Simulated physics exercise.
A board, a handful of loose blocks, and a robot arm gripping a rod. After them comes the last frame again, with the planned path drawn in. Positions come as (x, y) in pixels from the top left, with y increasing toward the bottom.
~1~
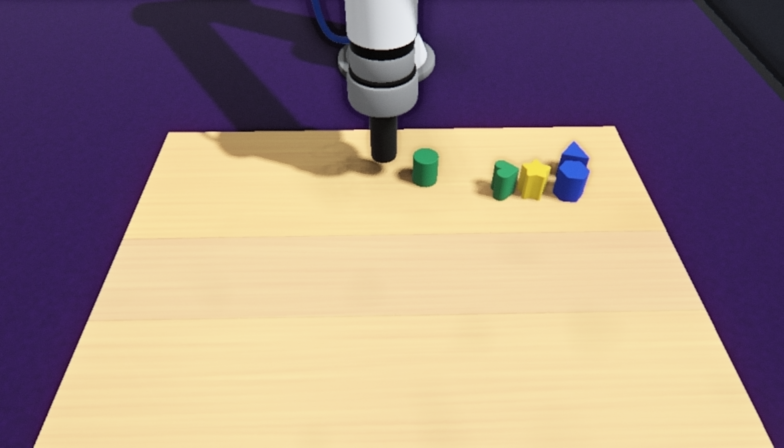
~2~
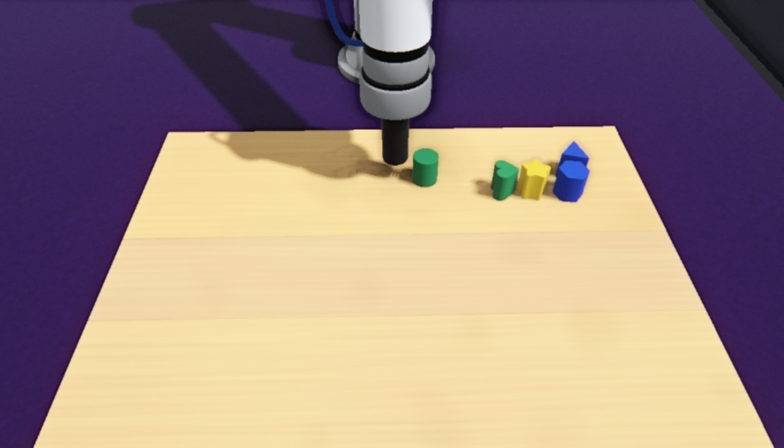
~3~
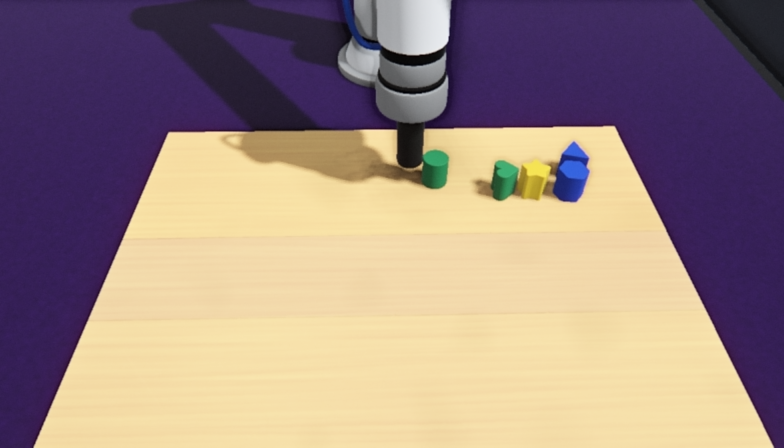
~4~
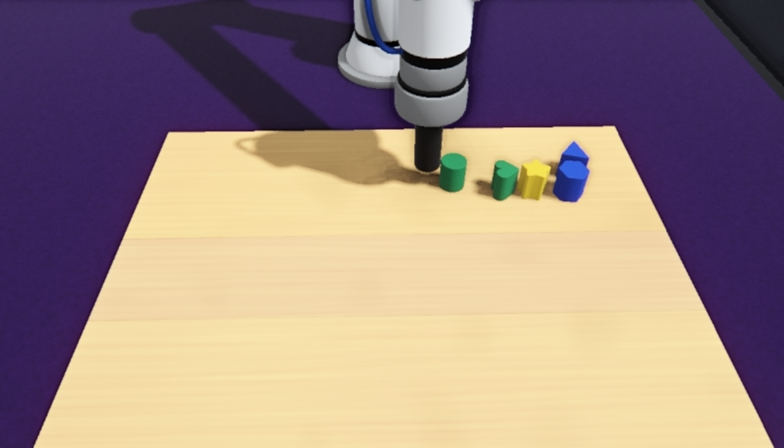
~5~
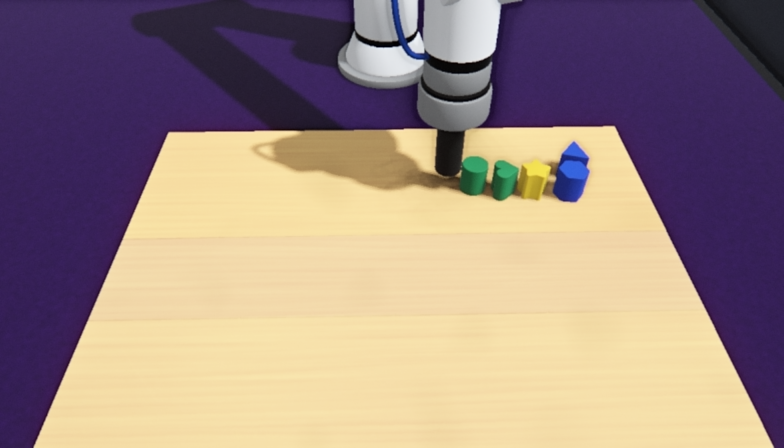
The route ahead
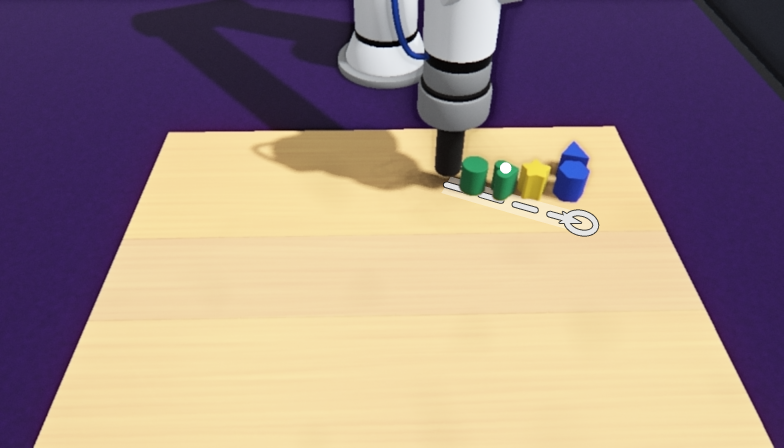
A robot arm holding a black rod moves a short way rightward along the far edge of a pale wooden board on a purple surface, seen from above and in front by a still camera. To its right sit a green round block, a green heart, a yellow star-shaped block and two blue blocks. The rod meets the round block and pushes it right, close beside the unmoving heart.
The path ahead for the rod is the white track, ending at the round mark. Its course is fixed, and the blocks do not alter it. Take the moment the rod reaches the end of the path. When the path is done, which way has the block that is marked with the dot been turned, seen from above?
Seen from above, counterclockwise.
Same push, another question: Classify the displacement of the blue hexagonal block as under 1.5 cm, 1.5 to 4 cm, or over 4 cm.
Long: Over 4 cm.
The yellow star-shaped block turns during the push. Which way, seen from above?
Overhead view: Anti-clockwise.
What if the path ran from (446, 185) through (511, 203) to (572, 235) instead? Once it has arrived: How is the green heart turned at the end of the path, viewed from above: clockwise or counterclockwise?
Counter-clockwise, from overhead.
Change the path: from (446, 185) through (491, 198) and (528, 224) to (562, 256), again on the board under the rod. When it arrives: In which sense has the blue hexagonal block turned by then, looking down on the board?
Looking from above, the answer is clockwise.
The drawn path runs straight from (446, 185) to (581, 223); the dot is on the green heart.
On the path given first. One third of the way, rod (492, 182); green round block (520, 171); green heart (543, 173); yellow star-shaped block (562, 166), turned 25° anticlockwise; blue hexagonal block (588, 169), turned 15° clockwise.
Two thirds of the way, rod (538, 195); green round block (565, 180); green heart (585, 174), turned 20° anticlockwise; yellow star-shaped block (593, 162), turned 55° anticlockwise; blue hexagonal block (621, 162), turned 30° clockwise.
At the end, rod (586, 208); green round block (606, 186); green heart (609, 172), turned 65° anticlockwise; yellow star-shaped block (599, 156), turned 90° anticlockwise; blue hexagonal block (627, 160), turned 55° clockwise.
